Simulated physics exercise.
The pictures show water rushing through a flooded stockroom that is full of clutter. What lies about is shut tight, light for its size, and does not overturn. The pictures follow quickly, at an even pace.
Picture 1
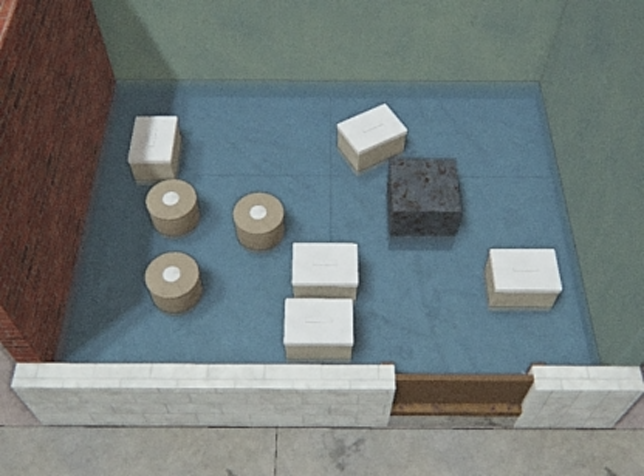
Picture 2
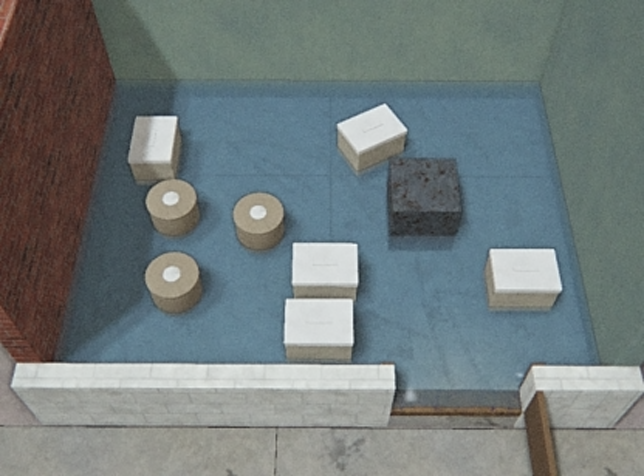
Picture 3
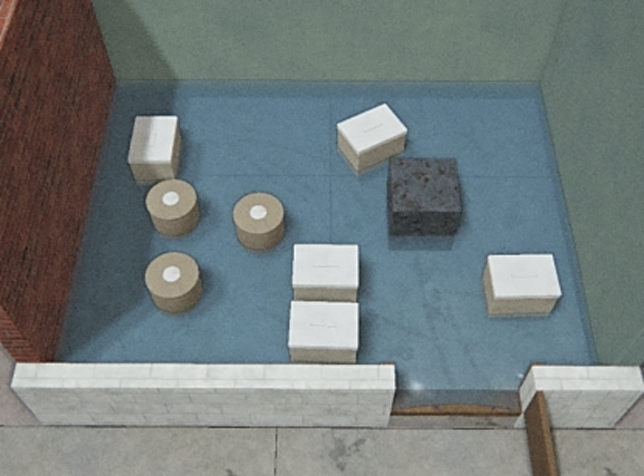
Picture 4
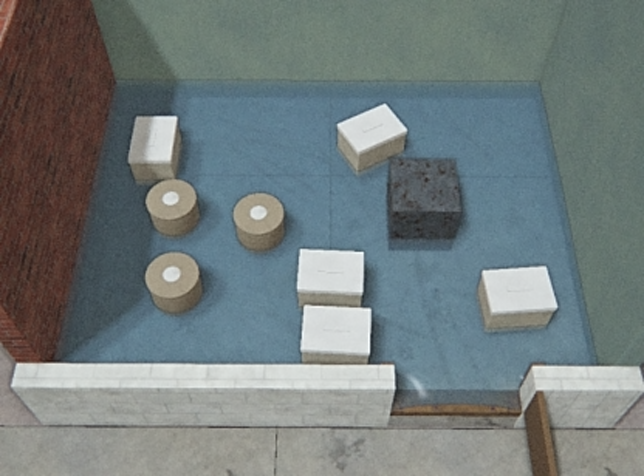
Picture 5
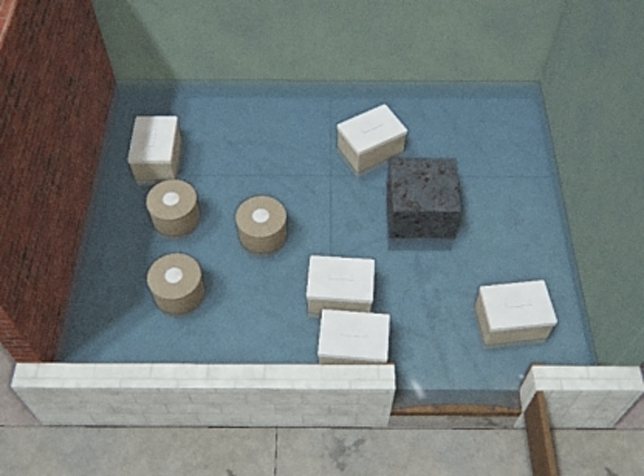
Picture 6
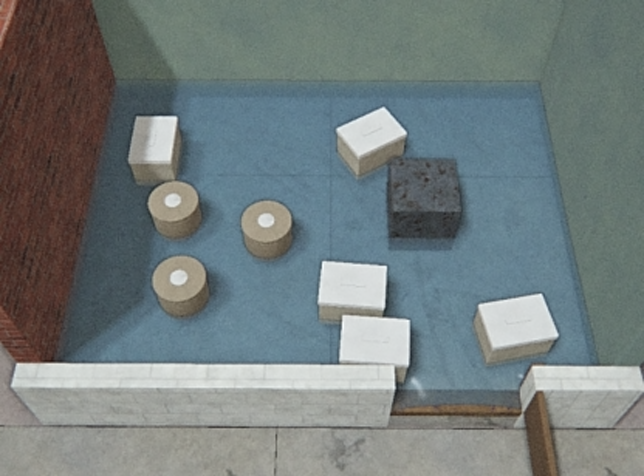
White-topped boxes drifting slowly across a flooded walled room after a brown gate swings open, while a dark block stays still.
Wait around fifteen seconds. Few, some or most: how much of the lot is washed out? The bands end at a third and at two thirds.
Share: From one to two thirds.
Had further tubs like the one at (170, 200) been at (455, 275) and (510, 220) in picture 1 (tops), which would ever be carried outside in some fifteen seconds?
In that order: Carried outside, through.
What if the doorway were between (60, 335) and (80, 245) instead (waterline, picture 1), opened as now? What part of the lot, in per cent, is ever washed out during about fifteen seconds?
Near 80 in a hundred.
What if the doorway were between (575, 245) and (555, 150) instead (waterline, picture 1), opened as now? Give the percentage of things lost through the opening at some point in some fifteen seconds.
Near 40 in a hundred.
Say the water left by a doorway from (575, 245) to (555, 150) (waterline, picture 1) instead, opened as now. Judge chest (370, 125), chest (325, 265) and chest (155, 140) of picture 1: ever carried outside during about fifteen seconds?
As listed: Yes, washed out, no.
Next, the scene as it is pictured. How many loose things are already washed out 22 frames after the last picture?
4 of them.
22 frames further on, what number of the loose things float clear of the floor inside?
It comes to 4.
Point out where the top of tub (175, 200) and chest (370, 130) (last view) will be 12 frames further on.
Around (210, 224) and (392, 149).
A moment on, 0 of 8 are out; 7 afloat.
Next, 3 of 8 are out; 5 afloat.
Later, 4 of 8 are out; 4 afloat.
In the end, 5 of 8 are out; 3 afloat.
